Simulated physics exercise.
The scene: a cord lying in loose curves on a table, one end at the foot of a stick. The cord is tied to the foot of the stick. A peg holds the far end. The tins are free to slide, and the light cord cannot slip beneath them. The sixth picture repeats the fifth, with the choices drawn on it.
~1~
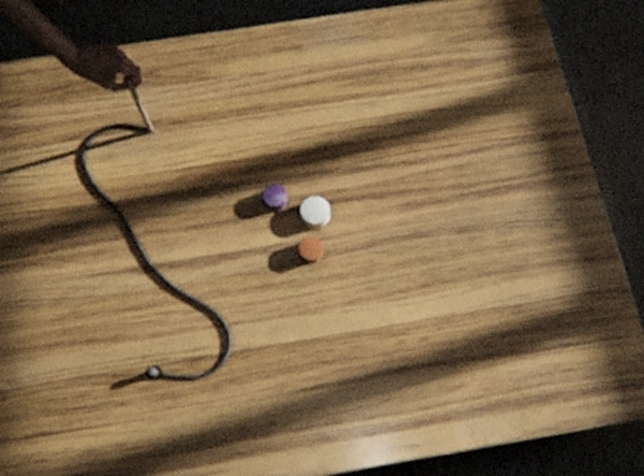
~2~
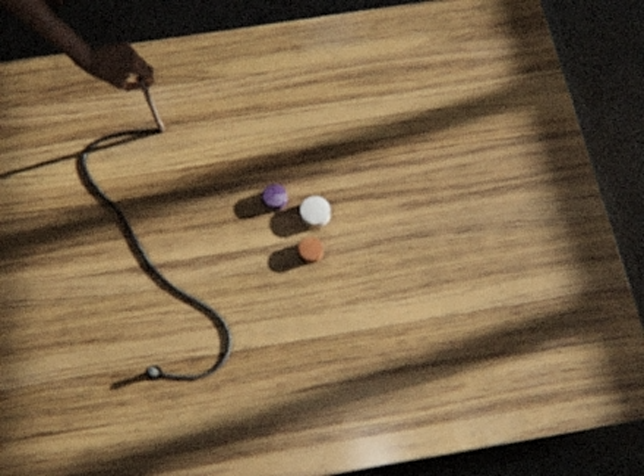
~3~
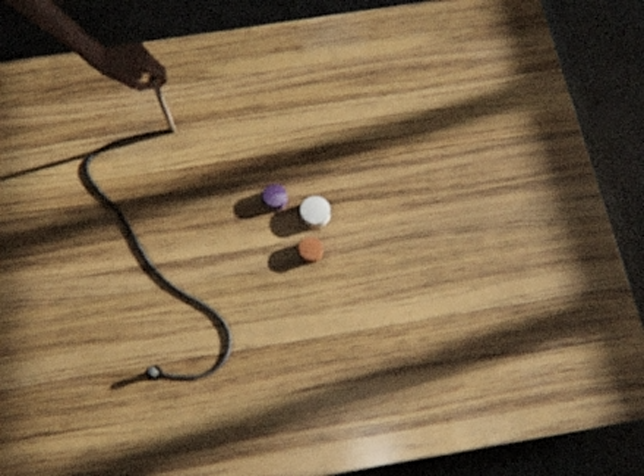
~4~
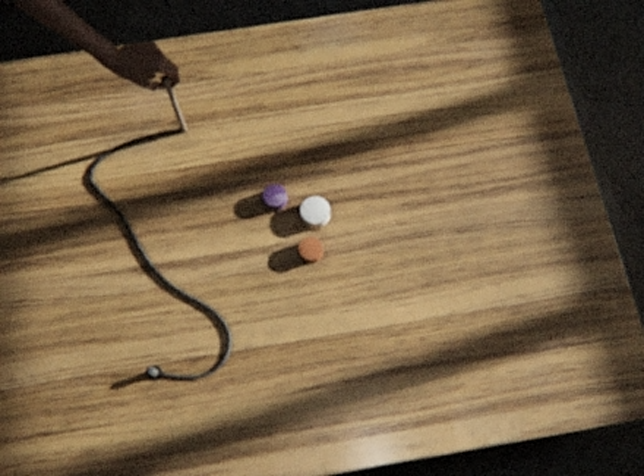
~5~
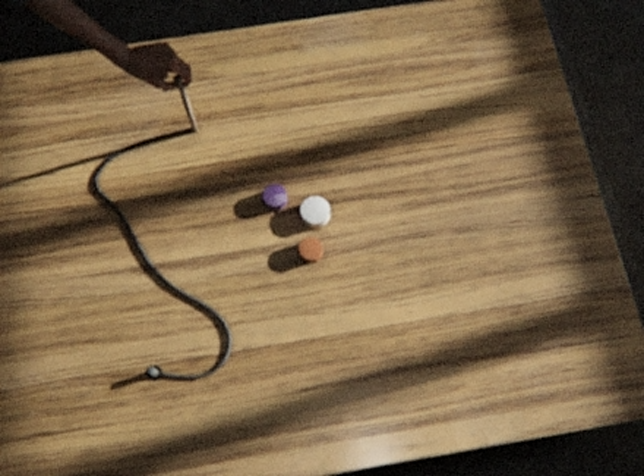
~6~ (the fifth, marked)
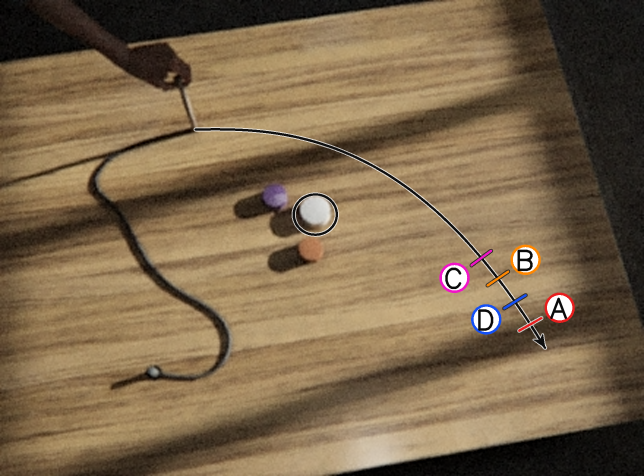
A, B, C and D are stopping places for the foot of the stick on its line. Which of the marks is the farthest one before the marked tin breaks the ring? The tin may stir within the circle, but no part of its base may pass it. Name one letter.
B.
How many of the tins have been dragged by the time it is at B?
By then, one.
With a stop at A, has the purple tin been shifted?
By then, yes.
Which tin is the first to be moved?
Purple.
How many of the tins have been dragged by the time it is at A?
By then, three.
On the marked copy, A at (530, 324); B at (498, 279); C at (481, 258); D at (515, 302); the ring at (315, 214); the route from (195, 130) via (397, 180) to (545, 348).
With B. Early on, foot of the stick (315, 142); white tin (315, 212).
Further on, foot of the stick (423, 200); white tin (315, 212).
At the end, foot of the stick (498, 279); white tin (315, 212); purple tin (288, 219); the white tin is still in its ring.
As for the rest, A drags the ringed tin to (328, 247); C is safe but short; D drags the ringed tin to (322, 230).
